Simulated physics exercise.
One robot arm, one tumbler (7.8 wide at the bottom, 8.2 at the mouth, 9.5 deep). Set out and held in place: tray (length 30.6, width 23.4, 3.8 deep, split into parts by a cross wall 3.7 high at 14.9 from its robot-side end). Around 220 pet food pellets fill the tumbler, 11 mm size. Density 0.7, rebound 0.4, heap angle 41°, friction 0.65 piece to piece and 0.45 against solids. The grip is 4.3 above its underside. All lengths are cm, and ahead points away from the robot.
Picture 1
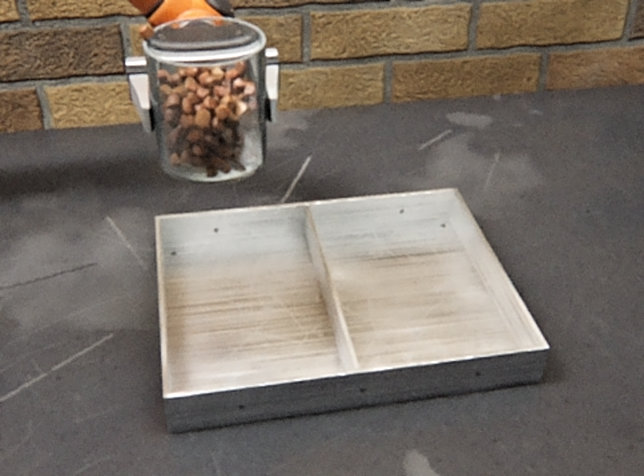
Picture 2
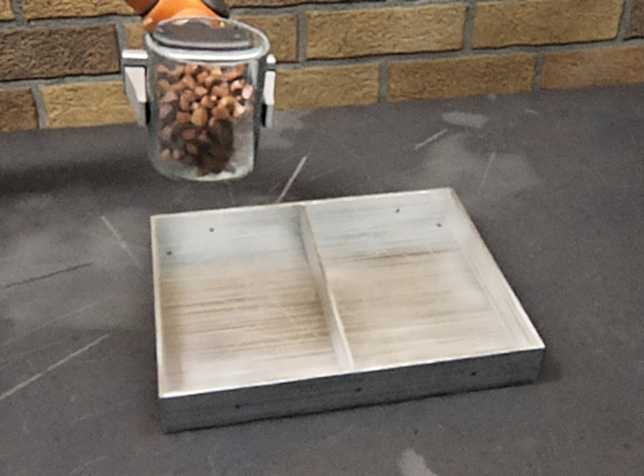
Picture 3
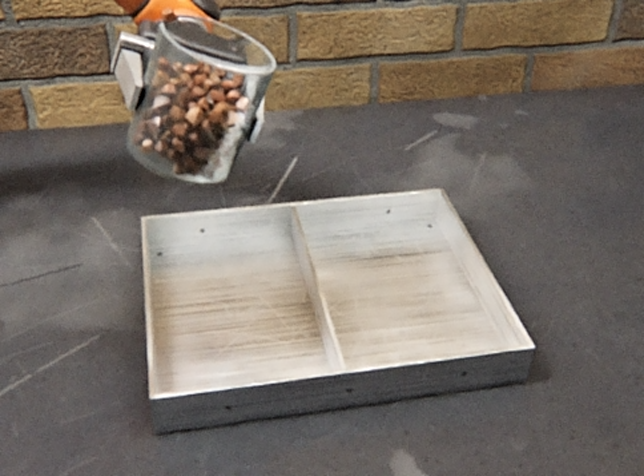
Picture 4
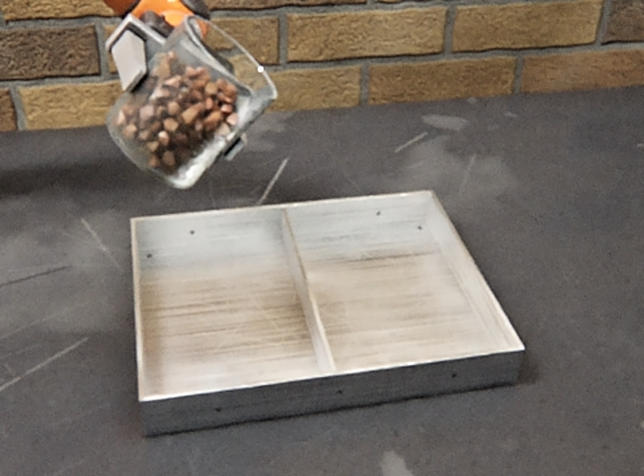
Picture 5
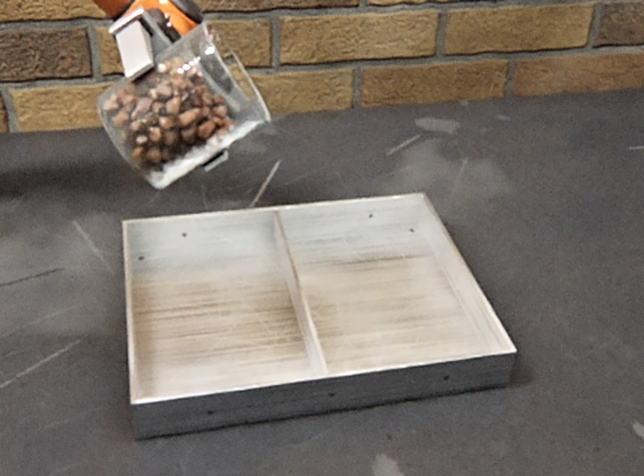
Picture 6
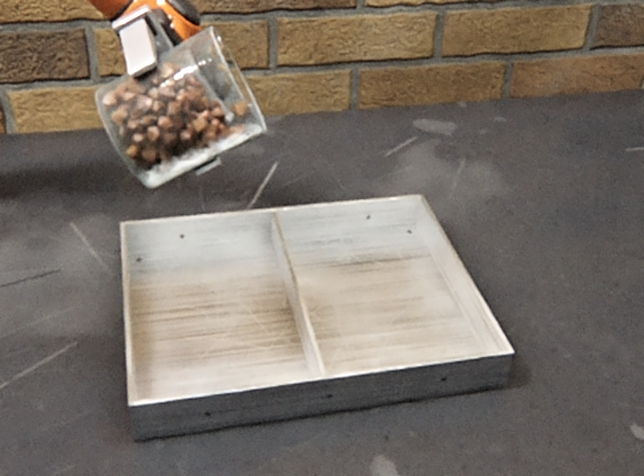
A robot arm held a clear tumbler of brown pellets above an empty tray split by a divider, then tilted it steadily to the right until it leaned well over, the pellets still inside.
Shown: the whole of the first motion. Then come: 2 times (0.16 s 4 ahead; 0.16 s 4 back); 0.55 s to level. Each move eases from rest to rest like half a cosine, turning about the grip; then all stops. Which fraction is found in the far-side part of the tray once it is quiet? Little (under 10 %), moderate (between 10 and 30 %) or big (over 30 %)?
Share in the far-side part of the tray: Little (under 10 %).
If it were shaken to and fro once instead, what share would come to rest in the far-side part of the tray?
Then about 0 per cent.
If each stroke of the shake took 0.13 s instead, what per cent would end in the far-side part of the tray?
Then about 5 per cent.
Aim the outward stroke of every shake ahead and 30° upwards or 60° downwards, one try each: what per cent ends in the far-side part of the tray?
Some 5 and 0 per cent.
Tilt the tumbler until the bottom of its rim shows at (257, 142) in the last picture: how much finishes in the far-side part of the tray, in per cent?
About 15 per cent.
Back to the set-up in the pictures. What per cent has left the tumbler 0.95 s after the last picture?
Some 5 per cent.
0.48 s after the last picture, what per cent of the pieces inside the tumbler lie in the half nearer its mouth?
Roughly 35 per cent.
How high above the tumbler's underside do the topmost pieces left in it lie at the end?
Roughly 9.0 cm.
Then, 0.48 s later, tilted 64° forward, highest piece 24 above the table; 220 in the tumbler, 1 in the robot-side part.
Then, 0.95 s later, tilted 25° forward, highest piece 25 above the table; 215 in the tumbler, 3 in the robot-side part, 3 in the far-side part.
Then, 1.39 s later, level, highest piece 27 above the table; 215 in the tumbler, 3 in the robot-side part, 3 in the far-side part.
Then, 2.44 s later, level, highest piece 27 above the table; 215 in the tumbler, 3 in the robot-side part, 3 in the far-side part.
At rest, 215 in the tumbler, 3 in the robot-side part, 3 in the far-side part. That is 1 % in the far-side part of the tray.
